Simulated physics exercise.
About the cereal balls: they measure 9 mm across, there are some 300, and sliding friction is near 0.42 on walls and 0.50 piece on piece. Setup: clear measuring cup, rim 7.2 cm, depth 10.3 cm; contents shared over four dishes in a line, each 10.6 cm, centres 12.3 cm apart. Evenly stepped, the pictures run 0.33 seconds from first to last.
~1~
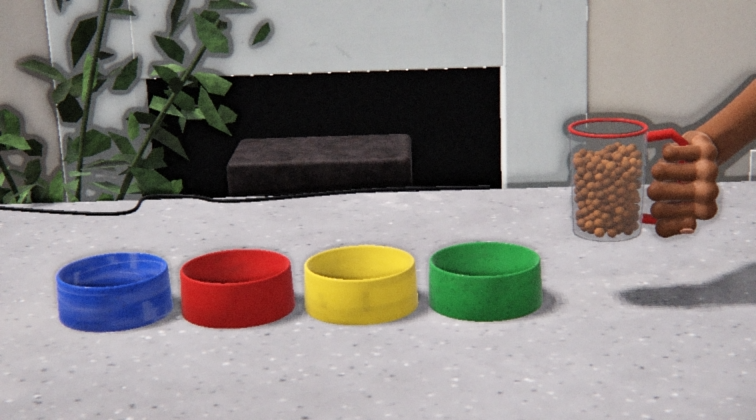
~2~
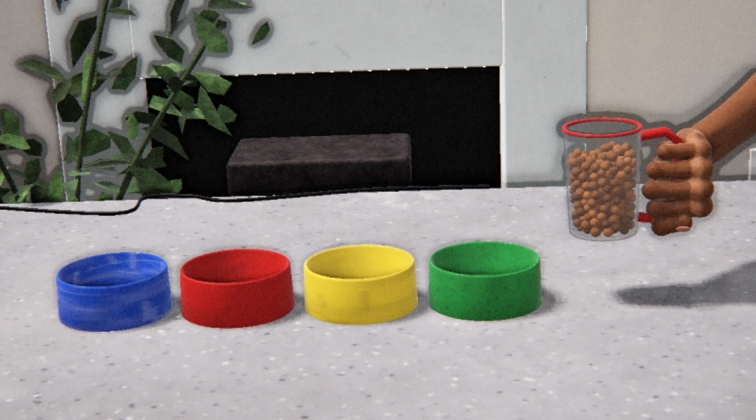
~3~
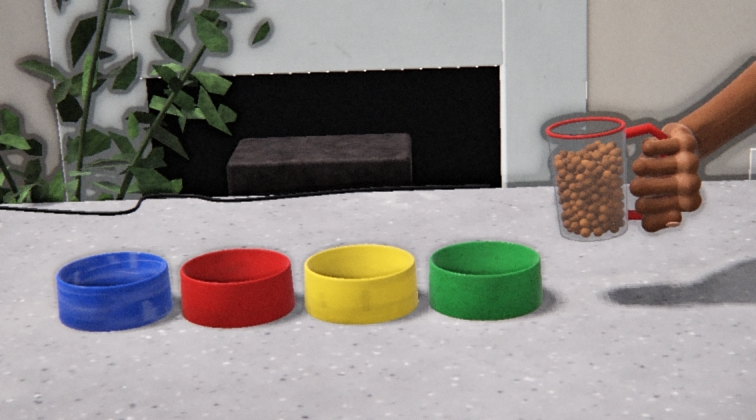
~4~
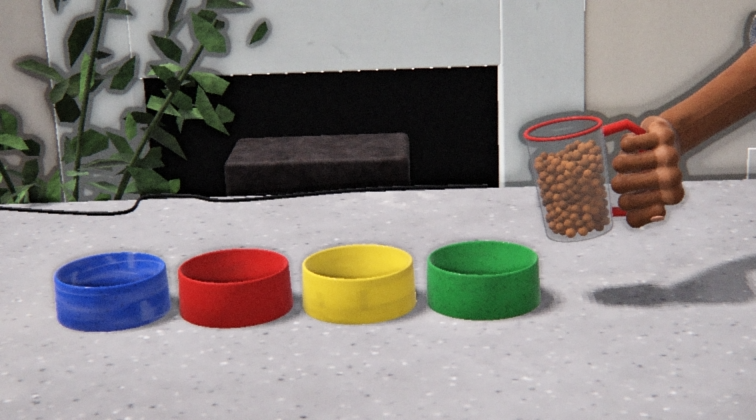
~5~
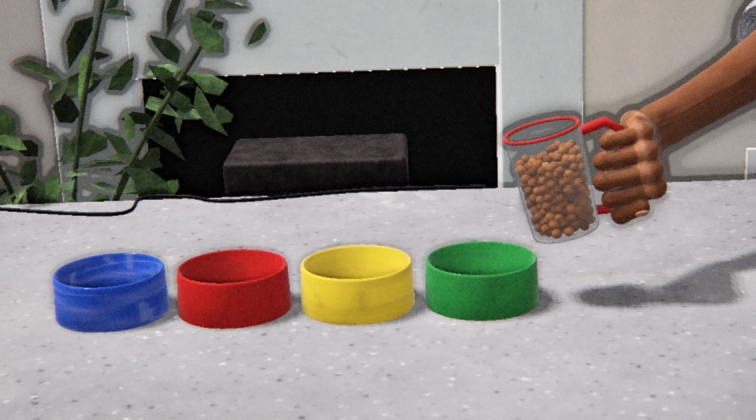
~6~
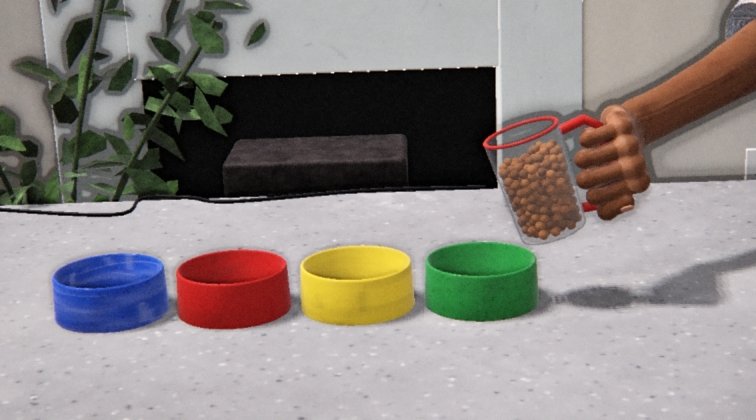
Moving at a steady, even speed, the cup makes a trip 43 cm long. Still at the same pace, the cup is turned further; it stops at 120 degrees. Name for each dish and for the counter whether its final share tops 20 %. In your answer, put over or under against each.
Red - under; blue - over; green - under; yellow - under; counter - under.
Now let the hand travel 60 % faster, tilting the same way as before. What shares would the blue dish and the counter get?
Blue: 100; counter: 0.
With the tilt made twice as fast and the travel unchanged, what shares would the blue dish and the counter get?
In that case you'd see blue at 0 and the counter at 10.
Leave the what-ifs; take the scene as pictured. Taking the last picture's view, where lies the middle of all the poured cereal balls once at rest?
Approximately (104, 293) in the last view.
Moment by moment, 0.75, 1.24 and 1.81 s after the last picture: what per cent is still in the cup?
First 100, then 100, then 5 per cent.
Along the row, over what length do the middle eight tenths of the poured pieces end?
About 6 cm.
Then, 0.75 s after the last picture, tilt 66 degrees; cup holds 100 %.
Then, 1.24 s after the last picture, tilt 97 degrees; cup holds 100 %.
Then, 1.81 s after the last picture, tilt 120 degrees; cup holds 5 %, blue 90 %.
In the end, red 0 %, blue 100 %, green 0 %, yellow 0 %, counter 0 %.
